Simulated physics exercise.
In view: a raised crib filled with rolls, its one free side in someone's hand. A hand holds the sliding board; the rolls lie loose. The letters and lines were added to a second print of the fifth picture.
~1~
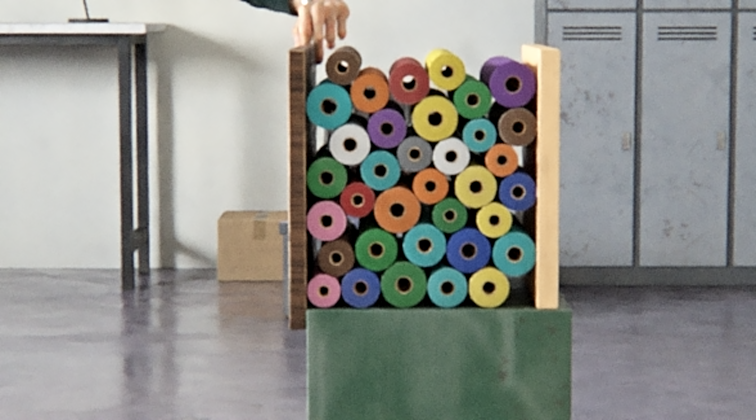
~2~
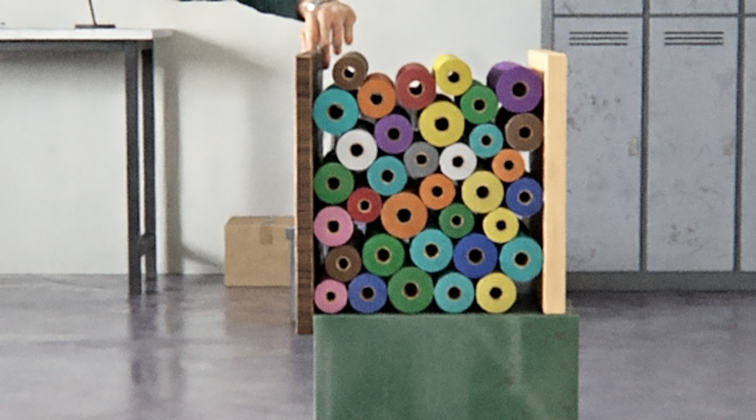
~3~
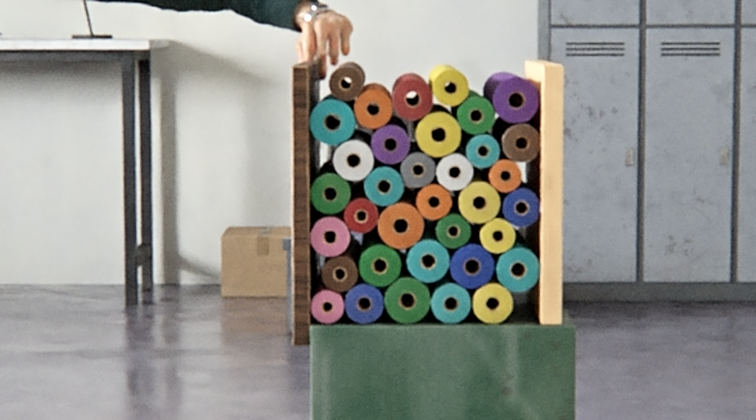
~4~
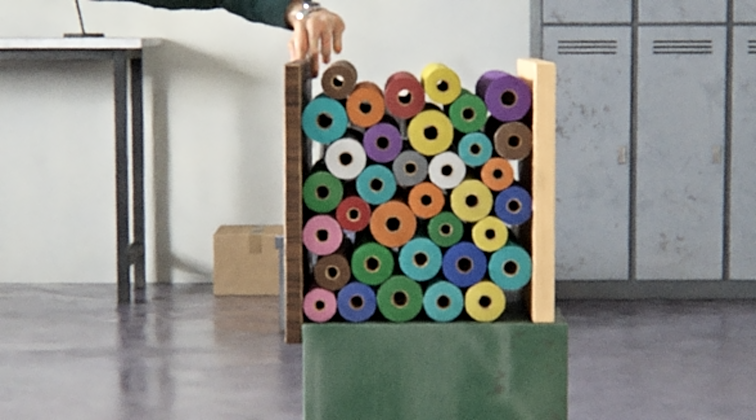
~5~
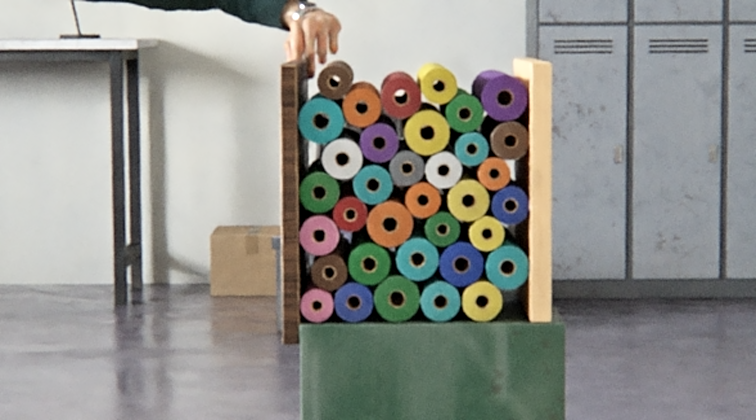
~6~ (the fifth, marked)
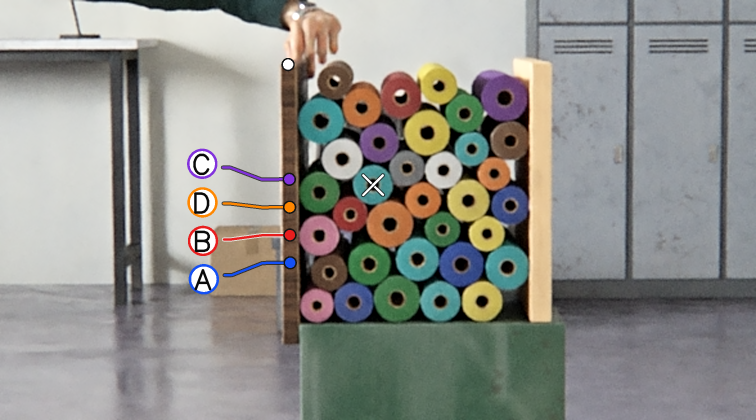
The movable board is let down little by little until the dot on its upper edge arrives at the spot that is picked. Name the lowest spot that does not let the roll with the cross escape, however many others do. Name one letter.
At most to B.
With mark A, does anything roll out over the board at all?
At A: Yes.
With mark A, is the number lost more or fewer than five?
At A, more than five.
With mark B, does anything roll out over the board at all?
At B: Yes.
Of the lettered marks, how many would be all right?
The number is three.
On the marked copy, A at (290, 263); B at (290, 235); C at (289, 179); D at (289, 207); the cross at (373, 185); the white dot at (288, 65).
With B. Early on, top of the board (298, 138).
Further on, top of the board (299, 219).
At the end, top of the board (299, 235), about five out over the board, the crossed one still inside.
As for the rest, A lets the crossed one out; C keeps the crossed one inside; D keeps the crossed one inside.
